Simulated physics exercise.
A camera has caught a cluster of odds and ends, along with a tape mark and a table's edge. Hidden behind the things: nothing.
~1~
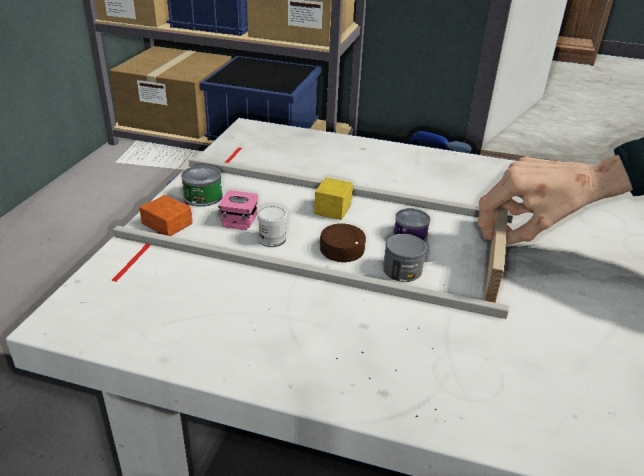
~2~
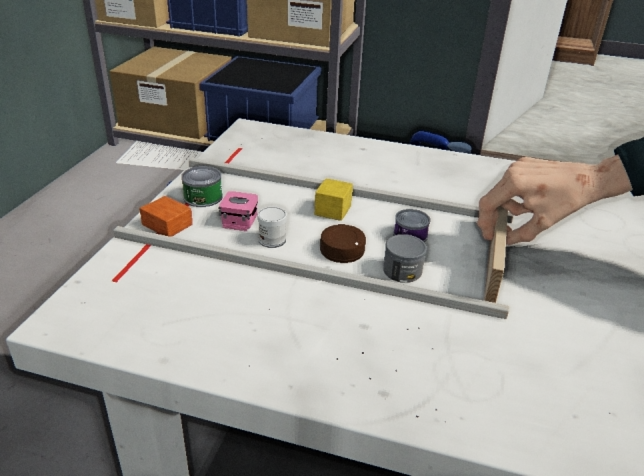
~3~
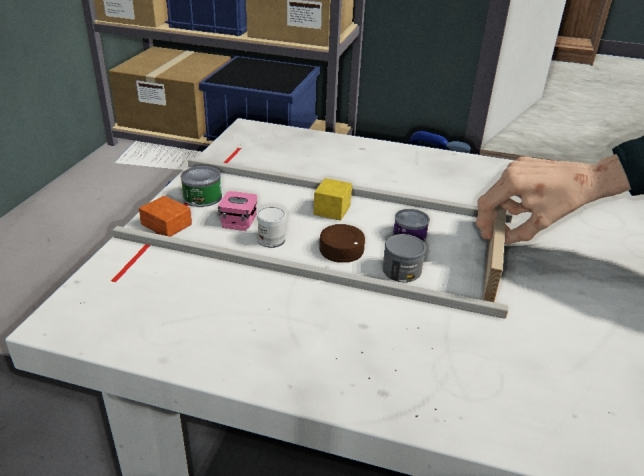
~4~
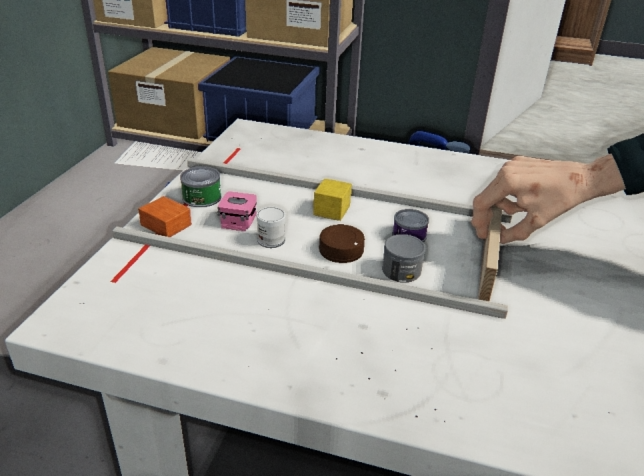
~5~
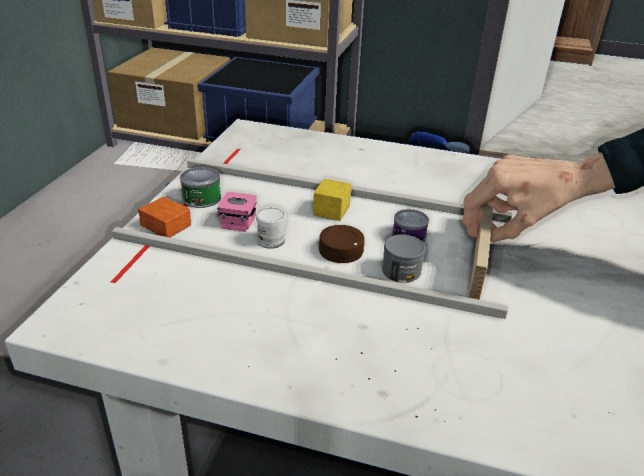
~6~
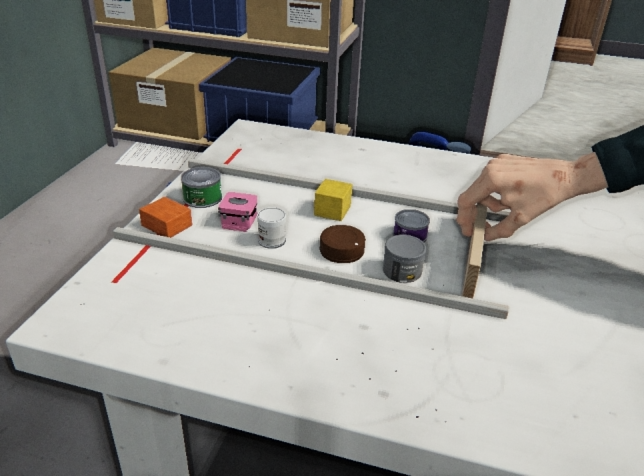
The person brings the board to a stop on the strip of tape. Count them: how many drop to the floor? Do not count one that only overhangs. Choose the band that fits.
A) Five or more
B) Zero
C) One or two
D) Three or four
Three or four.
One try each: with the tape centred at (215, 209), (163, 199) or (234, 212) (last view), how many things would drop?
So, one try after another, the floor gets 1, then 8, then 0.
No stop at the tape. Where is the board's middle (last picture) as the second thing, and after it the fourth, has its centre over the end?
First around (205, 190), then around (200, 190).
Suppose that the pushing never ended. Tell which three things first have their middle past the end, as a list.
Earliest to latest: The orange block, the pink case, the green tin.
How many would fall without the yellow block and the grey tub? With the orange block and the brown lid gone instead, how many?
Taking the two tries in turn, it comes to 3 and 2.
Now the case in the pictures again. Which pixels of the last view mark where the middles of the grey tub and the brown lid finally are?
The grey tub ends at (144, 216) and the brown lid at (162, 202).
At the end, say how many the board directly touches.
So the total is 4.
A little later, none off yet; orange block at rest near (166, 217); green tin at rest near (202, 187); pink case at rest near (239, 212).
Next, none off yet; orange block at rest near (166, 217); green tin at rest near (202, 187); pink case shifted about its own width near (217, 207).
When it is over, the number that fall off is three or four; down, white tin, pink case, green tin and orange block.
